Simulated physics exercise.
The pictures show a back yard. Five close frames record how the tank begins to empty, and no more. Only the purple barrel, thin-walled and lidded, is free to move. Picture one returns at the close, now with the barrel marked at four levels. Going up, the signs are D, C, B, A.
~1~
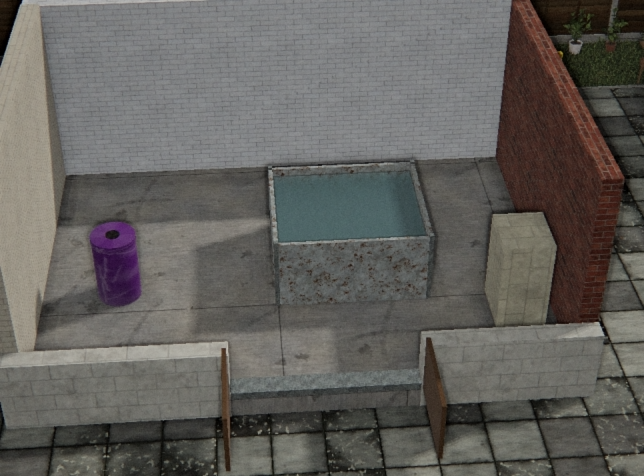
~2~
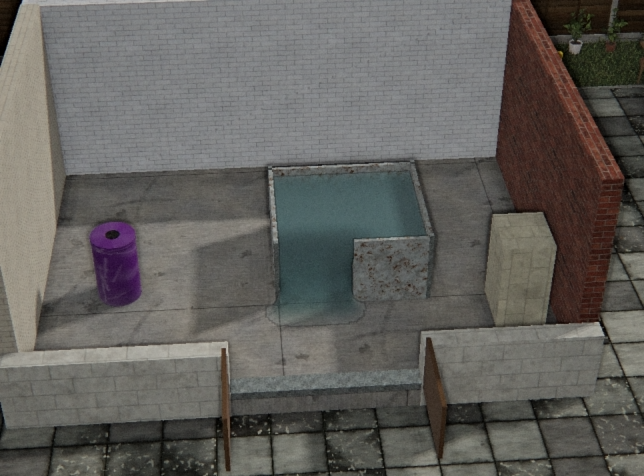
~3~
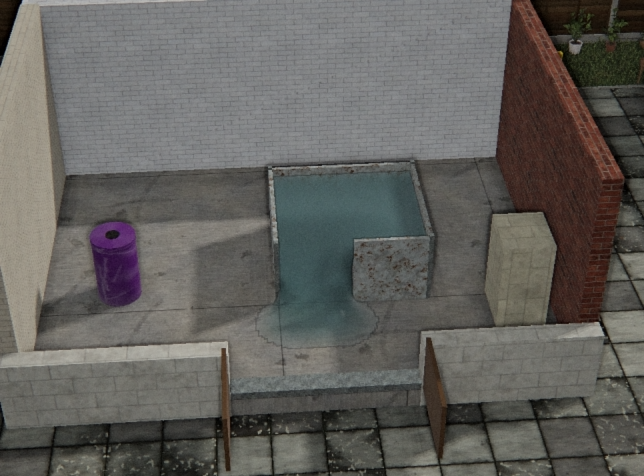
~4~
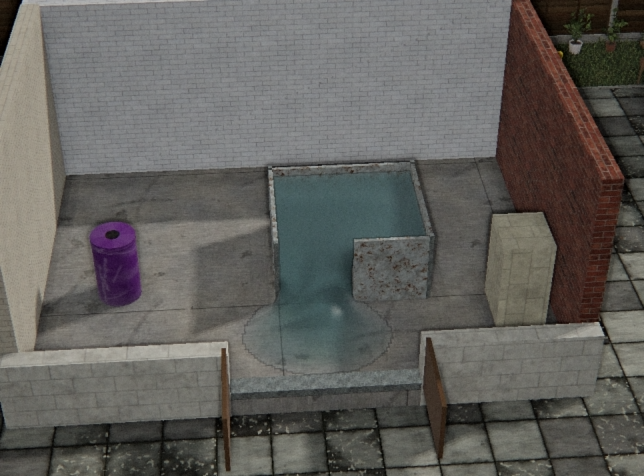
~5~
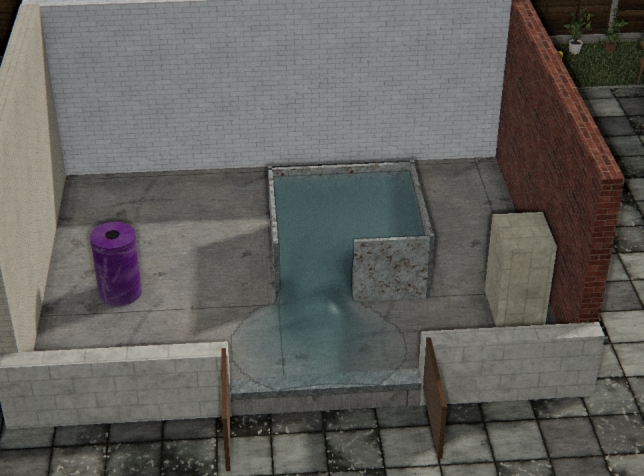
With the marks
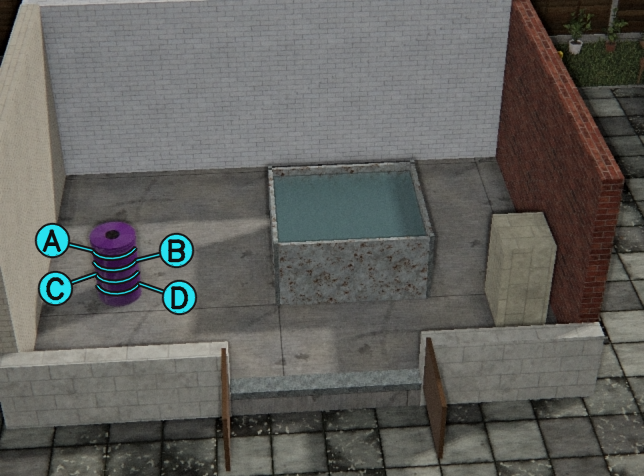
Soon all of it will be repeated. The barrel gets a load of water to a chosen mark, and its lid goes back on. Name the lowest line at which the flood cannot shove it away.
I would pick line D.
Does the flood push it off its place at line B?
No, not at all.
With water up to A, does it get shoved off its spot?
No, not at all.
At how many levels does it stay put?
All of them.
On the marked copy, A at (112, 258); B at (114, 270); C at (115, 282); D at (117, 293); from the bottom up D, C, B, A.
Choosing A, it does not move.
Choosing B, it does not move.
Choosing C, it does not move.
Choosing D, it does not move.
